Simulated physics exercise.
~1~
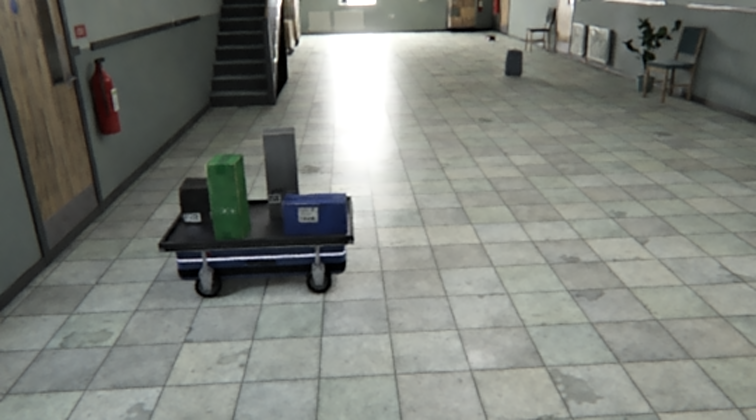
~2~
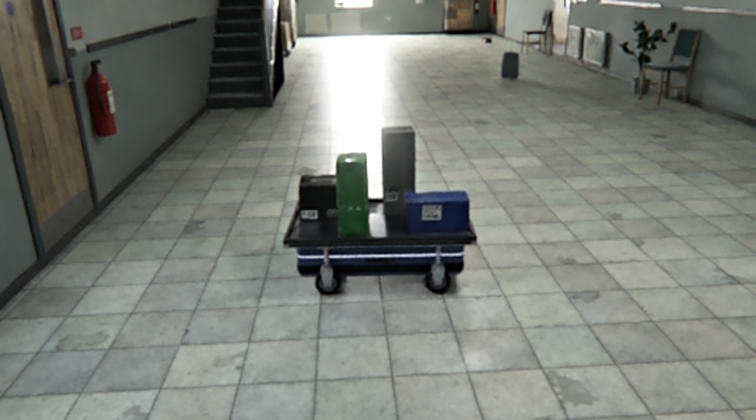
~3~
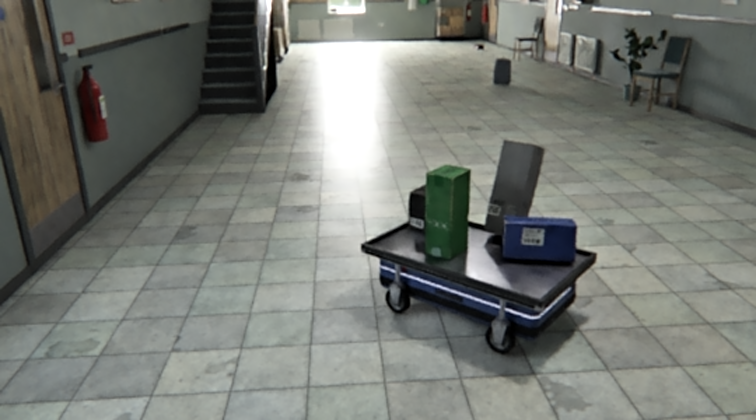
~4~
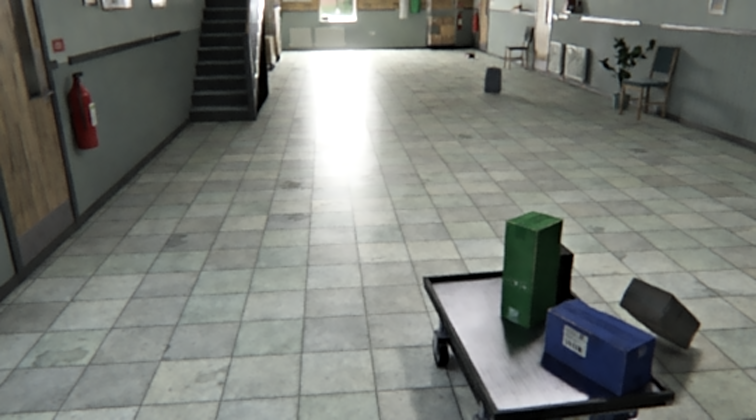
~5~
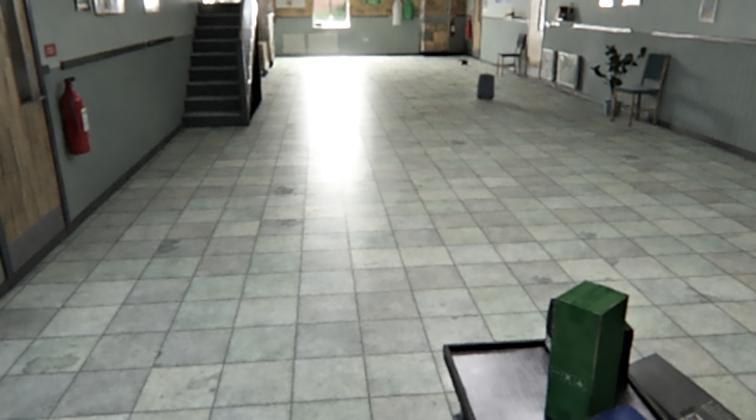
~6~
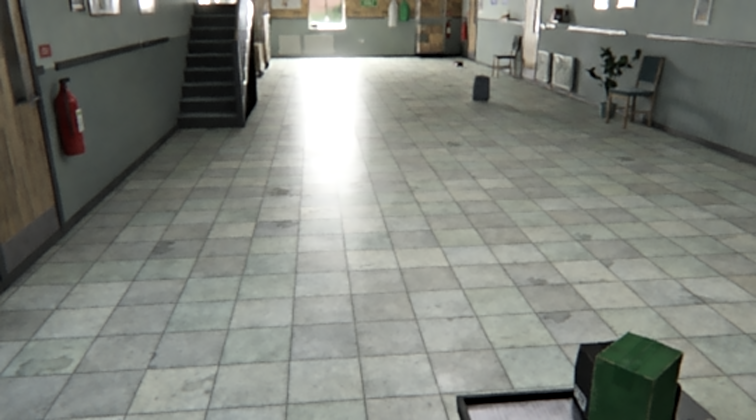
The clip opens on a flat cart in a tiled hall, carrying a dark box, an upright green box, a tall grey box and a blue parcel. The cart rolls to the right across the floor, then swings round toward the viewer. As it turns, the grey box tips over and falls off the right side, while the blue parcel and green box shift on the deck. The cart continues toward the lower right until little of it remains in view. At the end, the green box still stands on the deck, partly visible at the bottom edge.
